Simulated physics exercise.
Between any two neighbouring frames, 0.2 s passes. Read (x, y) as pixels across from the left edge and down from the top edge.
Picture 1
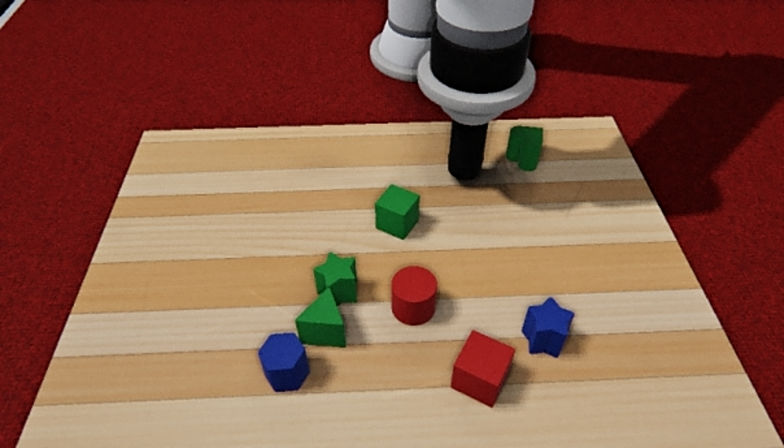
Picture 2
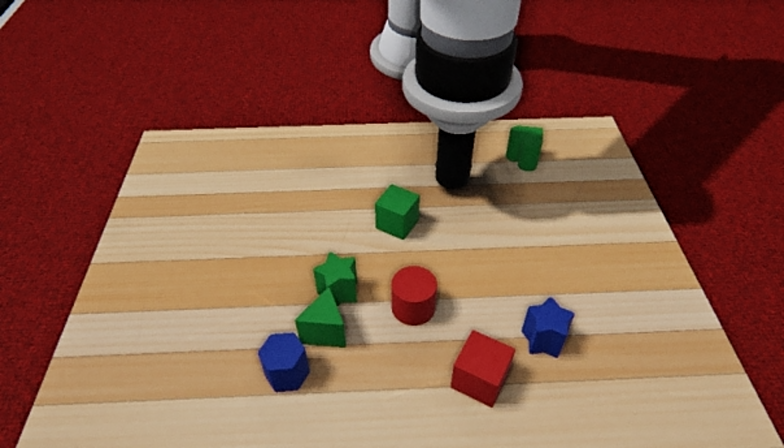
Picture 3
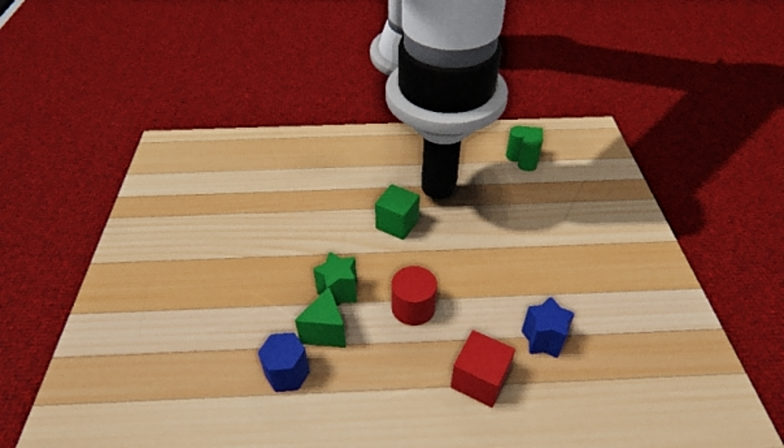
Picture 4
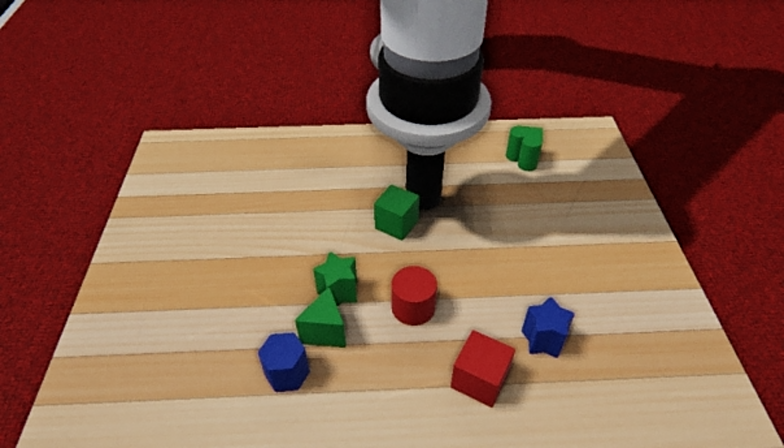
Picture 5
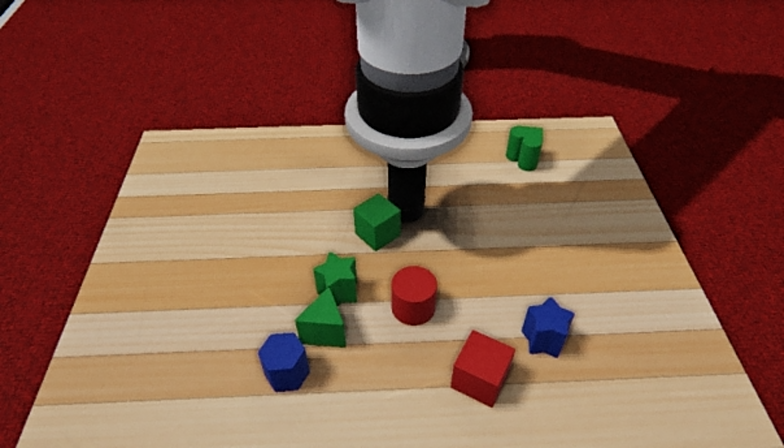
A robot arm with a black rod moved left and slightly nearer across a striped wooden board, then nudged the green cube a little to the left, while the other colored blocks stayed still.
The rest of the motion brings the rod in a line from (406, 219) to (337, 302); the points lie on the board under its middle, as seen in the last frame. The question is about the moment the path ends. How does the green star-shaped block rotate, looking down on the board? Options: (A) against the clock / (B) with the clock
The correct letter is B.
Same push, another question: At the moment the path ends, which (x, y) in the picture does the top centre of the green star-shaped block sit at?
The green star-shaped block ends near (298, 290).
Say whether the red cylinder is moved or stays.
Put simply, it stays right there.
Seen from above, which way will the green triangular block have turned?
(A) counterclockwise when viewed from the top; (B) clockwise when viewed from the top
A.
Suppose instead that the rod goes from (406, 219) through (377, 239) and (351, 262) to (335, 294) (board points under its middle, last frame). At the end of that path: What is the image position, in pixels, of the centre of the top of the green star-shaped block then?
The middle of its upper face should be somewhere near (326, 300).
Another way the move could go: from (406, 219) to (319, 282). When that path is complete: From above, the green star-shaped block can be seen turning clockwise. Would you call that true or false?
This is false.
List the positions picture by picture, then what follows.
Rod's lower end (464, 170); green triangular block (322, 310); green star-shaped block (336, 268); green square block (398, 199); red cylinder (414, 283), in the first frame.
Rod (452, 179); blocks still, in the second frame.
Rod (439, 188); blocks still, in the third frame.
Rod (423, 199); blocks still, in the fourth frame.
Rod (406, 211); green triangular block (322, 310); green star-shaped block (336, 268); green square block (377, 209); red cylinder (414, 283), in the fifth frame.
On the path given first. One third of the way, rod (385, 236); green square block (347, 227), turned 40° clockwise.
Two thirds of the way, rod (361, 265); green star-shaped block (330, 273); green square block (327, 235), turned 65° clockwise.
At the end, rod (336, 294); green triangular block (308, 322), turned 70° anticlockwise; green star-shaped block (298, 290), turned 50° clockwise; green square block (326, 235), turned 70° clockwise; red cylinder still.
